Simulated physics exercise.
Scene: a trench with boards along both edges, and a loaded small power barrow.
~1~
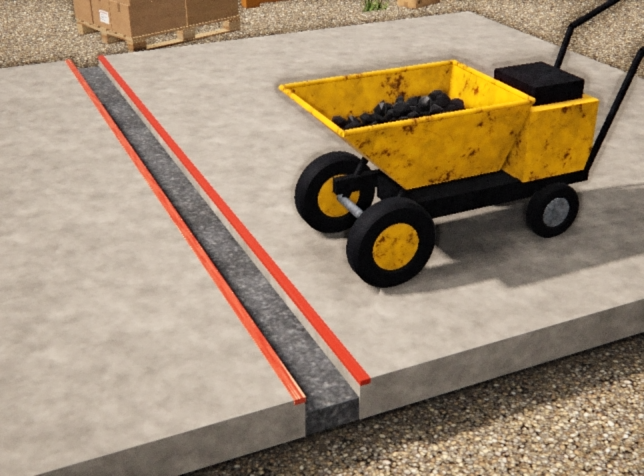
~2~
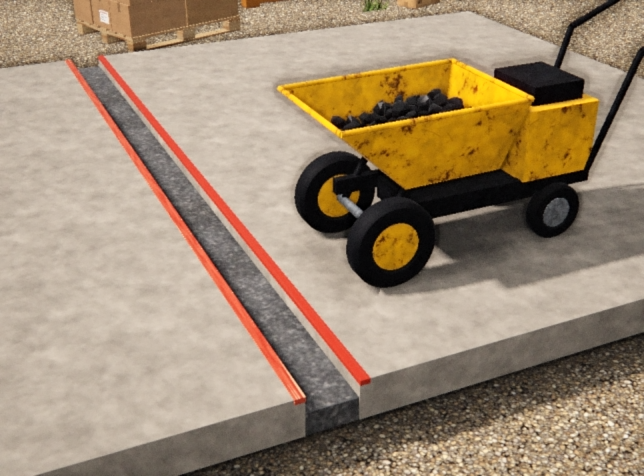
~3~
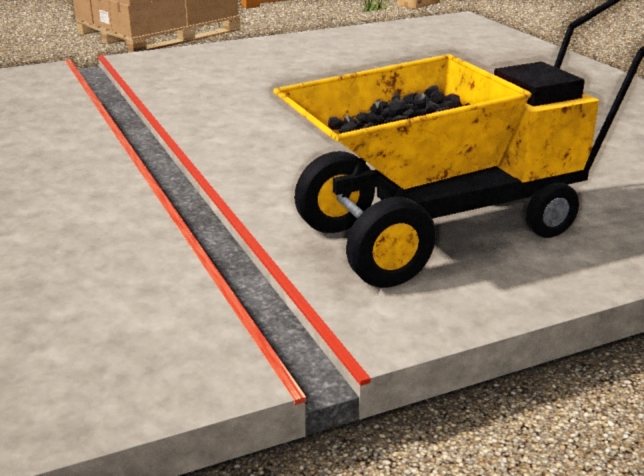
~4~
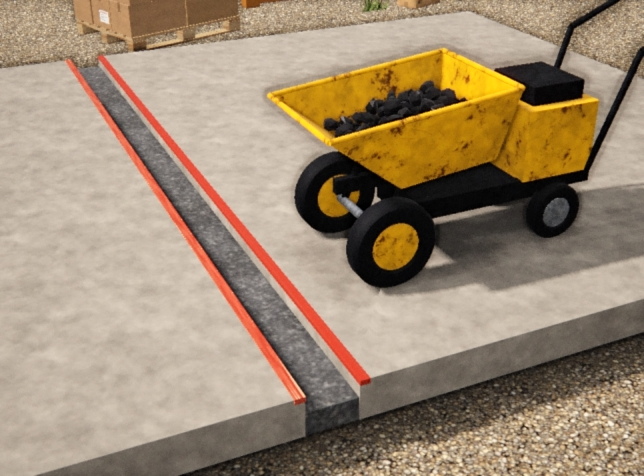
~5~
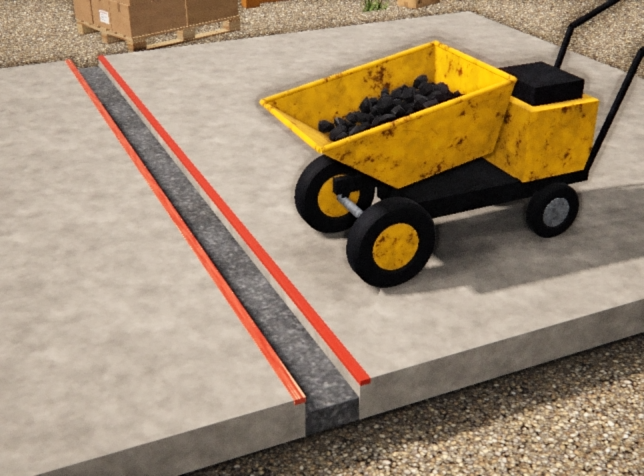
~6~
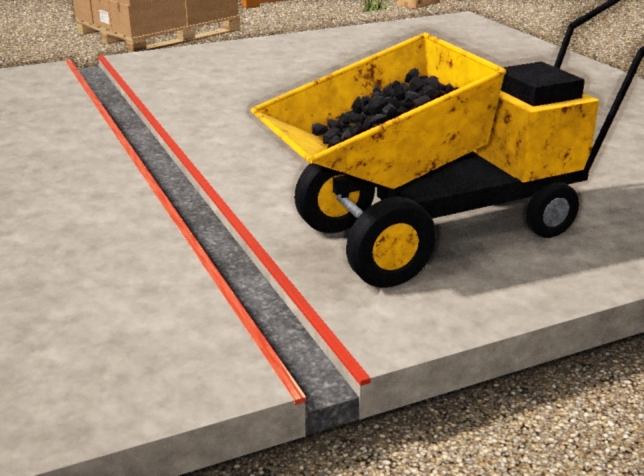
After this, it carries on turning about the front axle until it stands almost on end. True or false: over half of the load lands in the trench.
False.
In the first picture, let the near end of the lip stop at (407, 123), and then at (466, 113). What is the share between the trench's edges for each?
Close to 50 in a hundred, and close to 20 in a hundred.
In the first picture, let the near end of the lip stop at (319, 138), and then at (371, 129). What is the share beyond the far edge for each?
Near 70 % and 30 %.
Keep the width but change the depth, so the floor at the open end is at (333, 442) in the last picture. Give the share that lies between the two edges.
It comes to 10 per cent or so.
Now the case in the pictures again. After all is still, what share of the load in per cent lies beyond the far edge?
It comes to 60 per cent or so.
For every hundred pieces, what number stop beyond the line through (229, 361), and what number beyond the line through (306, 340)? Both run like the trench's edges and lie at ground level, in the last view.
40 % and 70 %.
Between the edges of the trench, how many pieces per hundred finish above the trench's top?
Roughly 15 percent.
Soon after the last picture, skip tipped steeply; all in the skip.
A little later, skip tipped steeply; most in the skip; a stray few in or heaped over the trench; a small part beyond it; a stray few falling.
Later still, skip tipped right over; about a quarter in the skip; a small part in or heaped over the trench; about two thirds beyond it.
At rest, skip tipped right over; about a quarter in the skip; a small part in or heaped over the trench; about two thirds beyond it.
